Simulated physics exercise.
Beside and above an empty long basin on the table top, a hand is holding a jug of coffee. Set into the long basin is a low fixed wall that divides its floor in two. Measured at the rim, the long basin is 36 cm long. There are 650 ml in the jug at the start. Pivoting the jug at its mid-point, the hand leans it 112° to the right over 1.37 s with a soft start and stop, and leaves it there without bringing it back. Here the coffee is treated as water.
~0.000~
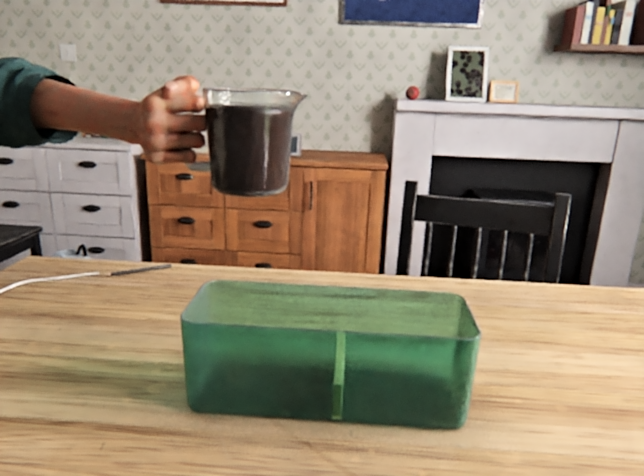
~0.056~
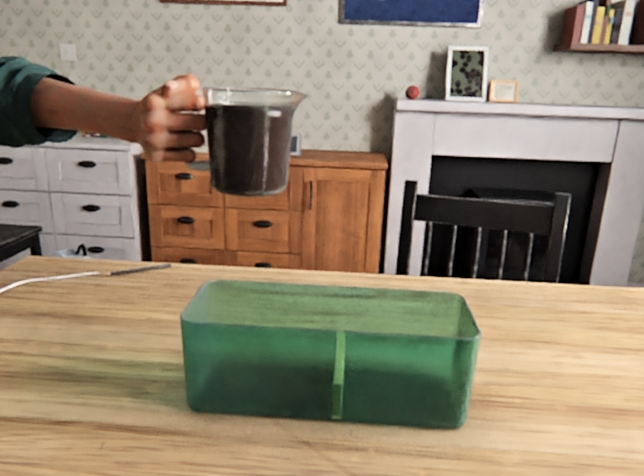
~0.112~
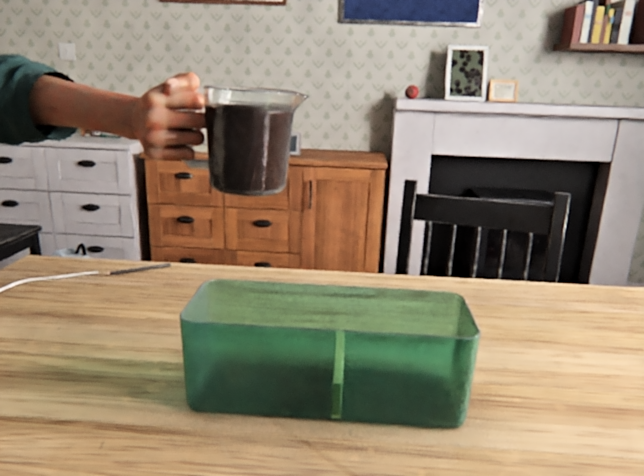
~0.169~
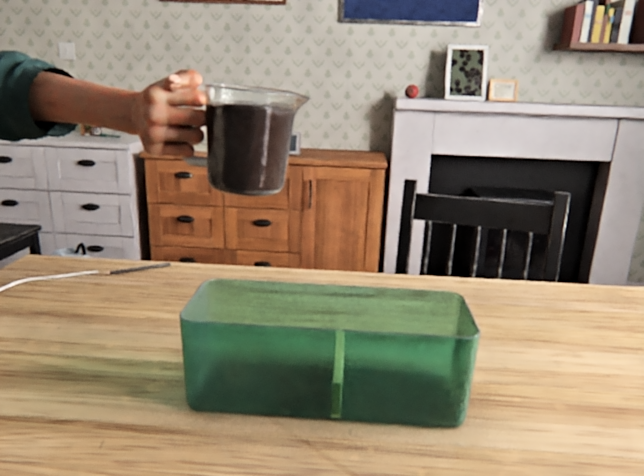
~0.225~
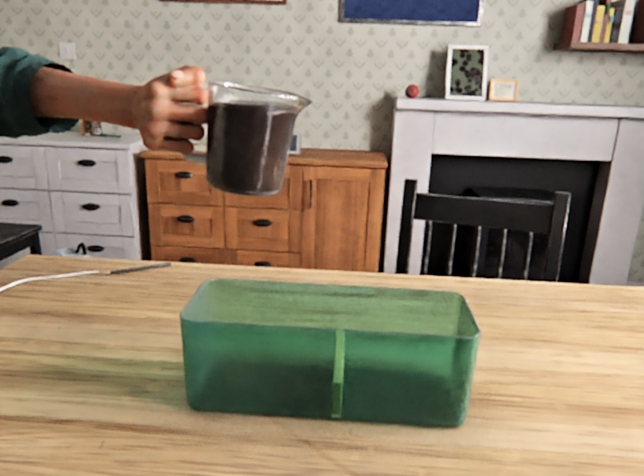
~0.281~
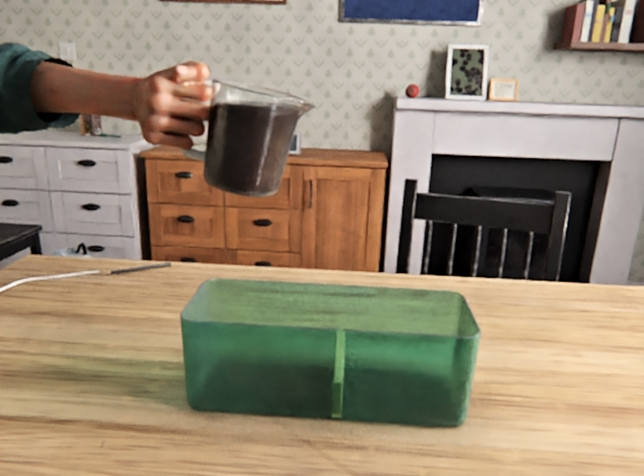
A hand holding a clear jug of dark liquid slowly leaning it slightly right above a green divided basin on a wooden table.
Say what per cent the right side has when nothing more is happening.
It has about 86 per cent.
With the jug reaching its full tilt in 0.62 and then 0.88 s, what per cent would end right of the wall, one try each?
Try 1: Approx. 85 %; try 2: Approx. 85 %.
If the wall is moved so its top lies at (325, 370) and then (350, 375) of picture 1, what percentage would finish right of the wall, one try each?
Respectively 85 and 65 %.
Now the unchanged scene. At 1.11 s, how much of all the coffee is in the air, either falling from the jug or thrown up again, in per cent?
Roughly 24 per cent.
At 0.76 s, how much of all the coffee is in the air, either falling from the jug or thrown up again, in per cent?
Estimate: About 18 % of all of it.
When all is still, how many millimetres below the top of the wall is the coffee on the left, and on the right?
48 mm left, 24 mm right.
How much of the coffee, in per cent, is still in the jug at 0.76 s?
76 %.
By 0.76 s the tilt is 65° and 77 per cent is still to pour, 0 is left of the wall and 5 right of it.
By 1.11 s the tilt is 102° and 19 per cent is still to pour, 1 is left of the wall and 54 right of it.
By 1.47 s the tilt is 112° and 0 per cent is still to pour, 12 is left of the wall and 86 right of it.
By 1.87 s the tilt is 112° and 0 per cent is still to pour, 13 is left of the wall and 85 right of it.
At rest 13 per cent lies left of the wall, 86 right of it and 2 outside.
